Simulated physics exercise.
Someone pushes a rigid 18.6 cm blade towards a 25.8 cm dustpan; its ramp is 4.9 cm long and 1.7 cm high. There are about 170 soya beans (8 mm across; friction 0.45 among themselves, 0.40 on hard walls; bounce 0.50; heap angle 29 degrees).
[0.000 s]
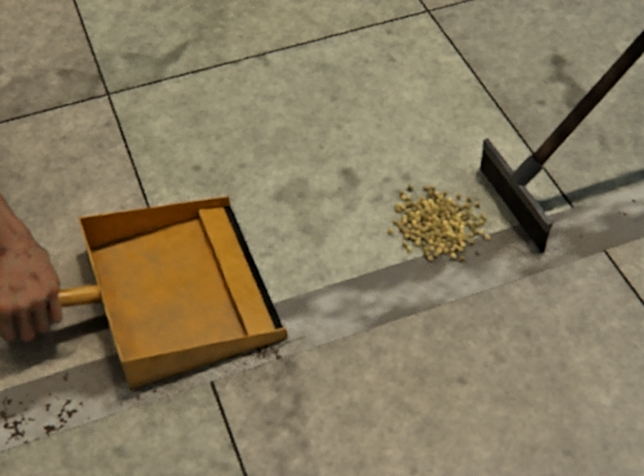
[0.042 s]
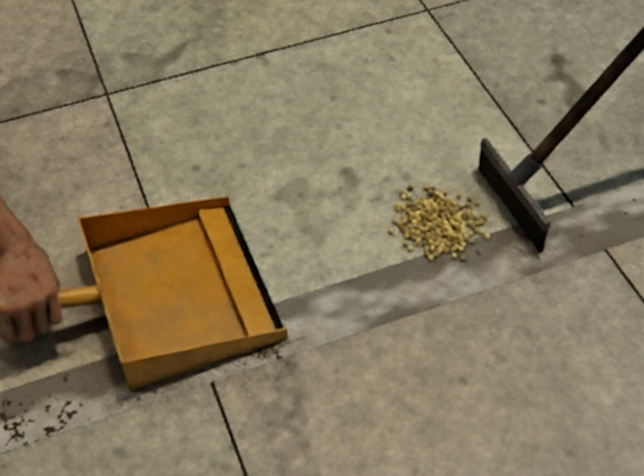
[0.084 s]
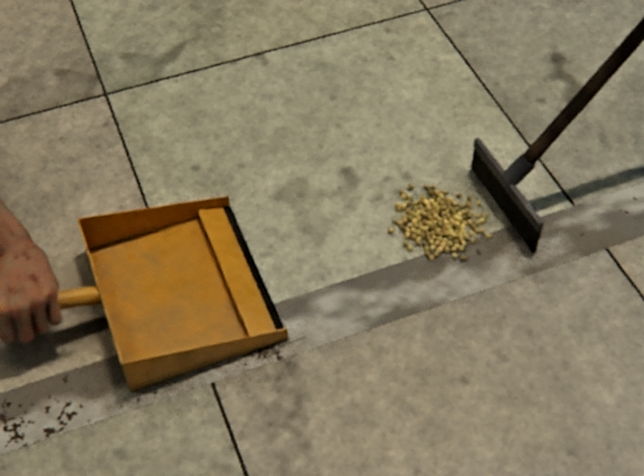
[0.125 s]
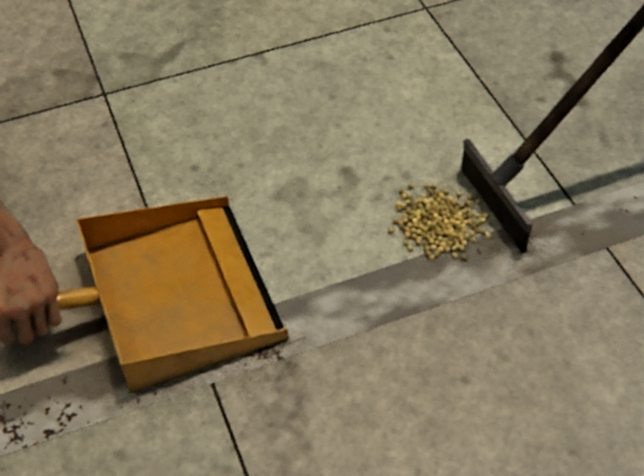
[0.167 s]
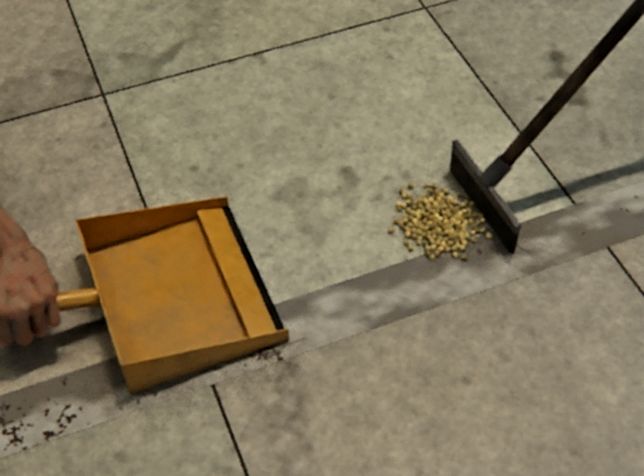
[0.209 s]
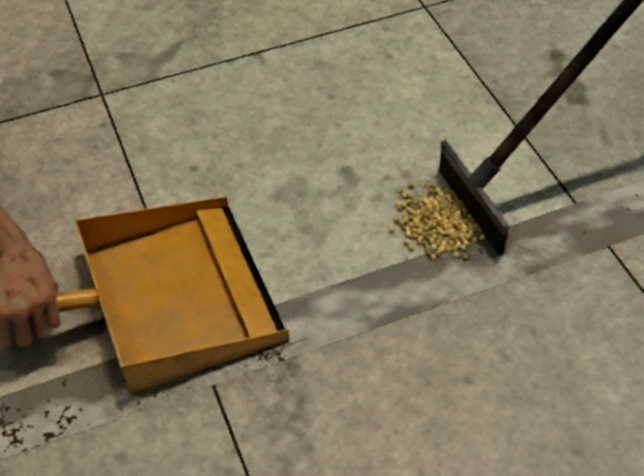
The clip opens on a stone-tiled floor where a hand at left holds an orange dustpan, with a small heap of tan beans to its right and a dark, long-handled blade beyond. The blade slides left towards the heap, reaches its near edge and begins nudging the closest beans, while the dustpan stays practically still.
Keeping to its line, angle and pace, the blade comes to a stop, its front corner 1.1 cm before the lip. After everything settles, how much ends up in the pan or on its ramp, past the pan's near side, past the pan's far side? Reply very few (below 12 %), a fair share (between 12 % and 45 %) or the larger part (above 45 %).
Pan - a fair share; near side - very few; far side - very few.
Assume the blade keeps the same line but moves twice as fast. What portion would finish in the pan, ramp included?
About 35 %.
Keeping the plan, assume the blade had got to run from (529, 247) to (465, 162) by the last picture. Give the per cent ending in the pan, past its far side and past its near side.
You'd see pan at 0, far at 0 and near at 25.
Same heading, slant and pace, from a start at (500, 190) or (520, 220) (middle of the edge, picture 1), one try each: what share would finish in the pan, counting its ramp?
Close to 20 in a hundred, then close to 35 in a hundred.
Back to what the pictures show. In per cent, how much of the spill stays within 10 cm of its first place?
I'd estimate roughly 0 per cent.
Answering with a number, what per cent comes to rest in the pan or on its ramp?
It comes to close to 30 percent.
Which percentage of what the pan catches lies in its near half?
Roughly 20 per cent.
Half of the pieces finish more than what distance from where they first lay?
Roughly 28 cm.
Then, at 0.58 s, middle of the blade 18 cm from the lip; 0 % over the lip, far side 0 %, near side 0 %.
Then, at 0.82 s, middle of the blade 8 cm from the lip; 0 % over the lip, far side 5 %, near side 5 %.
After 1.18 s, middle of the blade 1 cm from the lip; 35 % over the lip, far side 5 %, near side 5 %.
In the end, at 1.8 s, pan 30 %, near side 5 %, far side 5 %, in front of the lip or behind the blade 55 %.
